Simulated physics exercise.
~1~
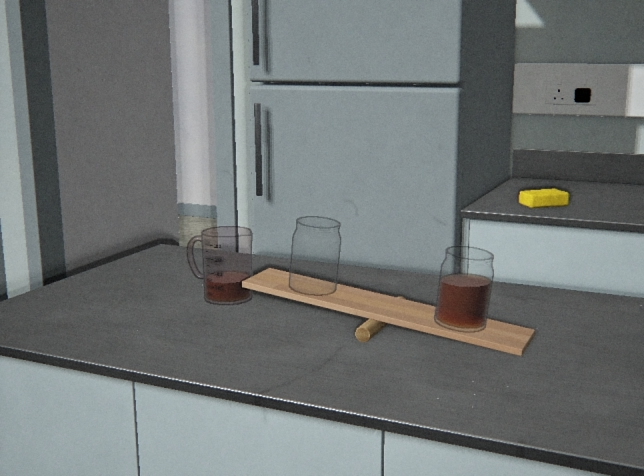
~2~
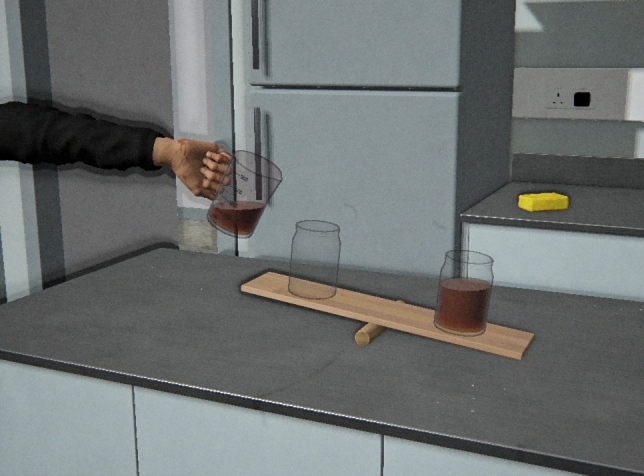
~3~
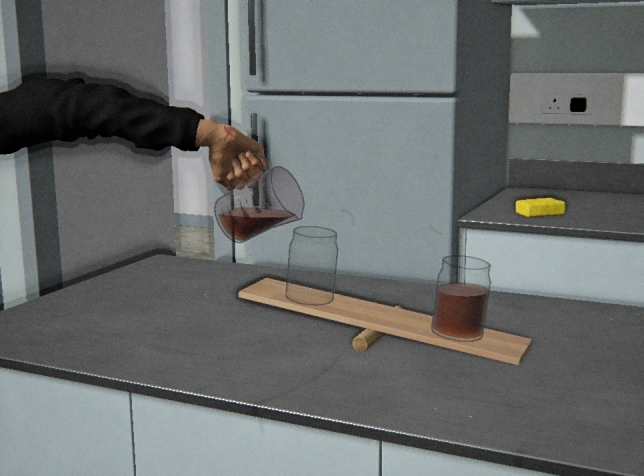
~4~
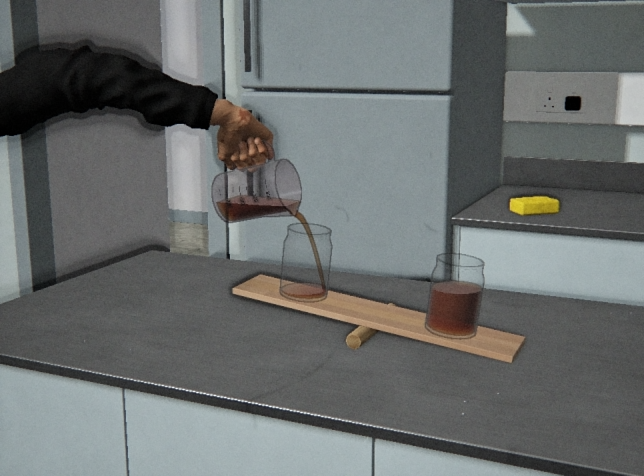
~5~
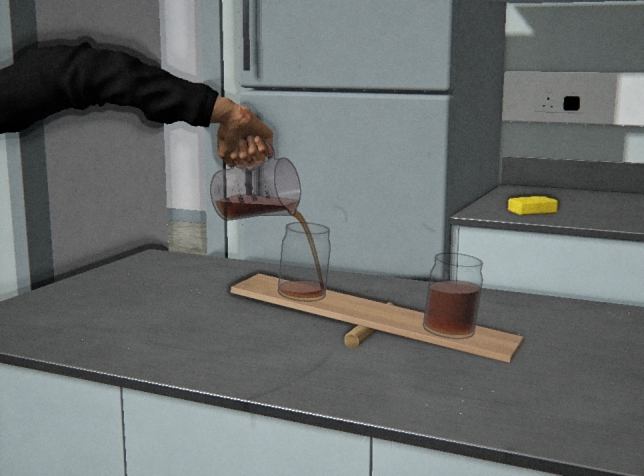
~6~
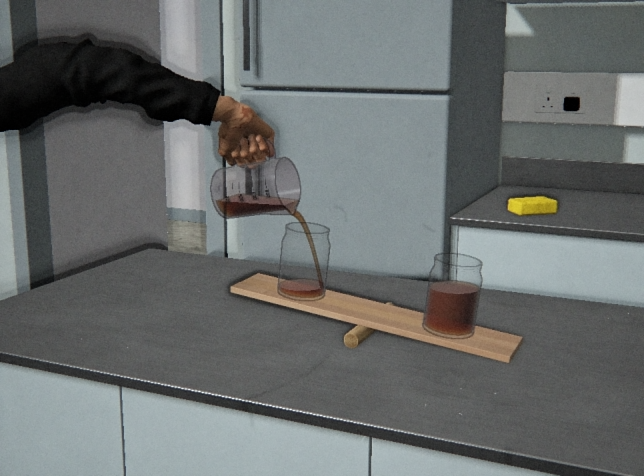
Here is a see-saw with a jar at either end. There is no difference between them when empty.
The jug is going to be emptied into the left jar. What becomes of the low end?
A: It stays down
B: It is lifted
Option A: It stays down.
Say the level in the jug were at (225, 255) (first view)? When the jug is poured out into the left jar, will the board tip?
Given that level, I'd expect it to seesaw across.
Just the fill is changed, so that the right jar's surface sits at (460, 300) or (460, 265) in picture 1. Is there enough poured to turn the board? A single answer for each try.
Taking them in turn: Turns over, then stays still.
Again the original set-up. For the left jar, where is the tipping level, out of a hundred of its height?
I'd put it at roughly 55 percent.
Next, the left jar is about a quarter full; the board leans as before.
After that, the left jar is about a third full; the board leans as before.
Finally, the left jar is about a third full; the board leans as before.
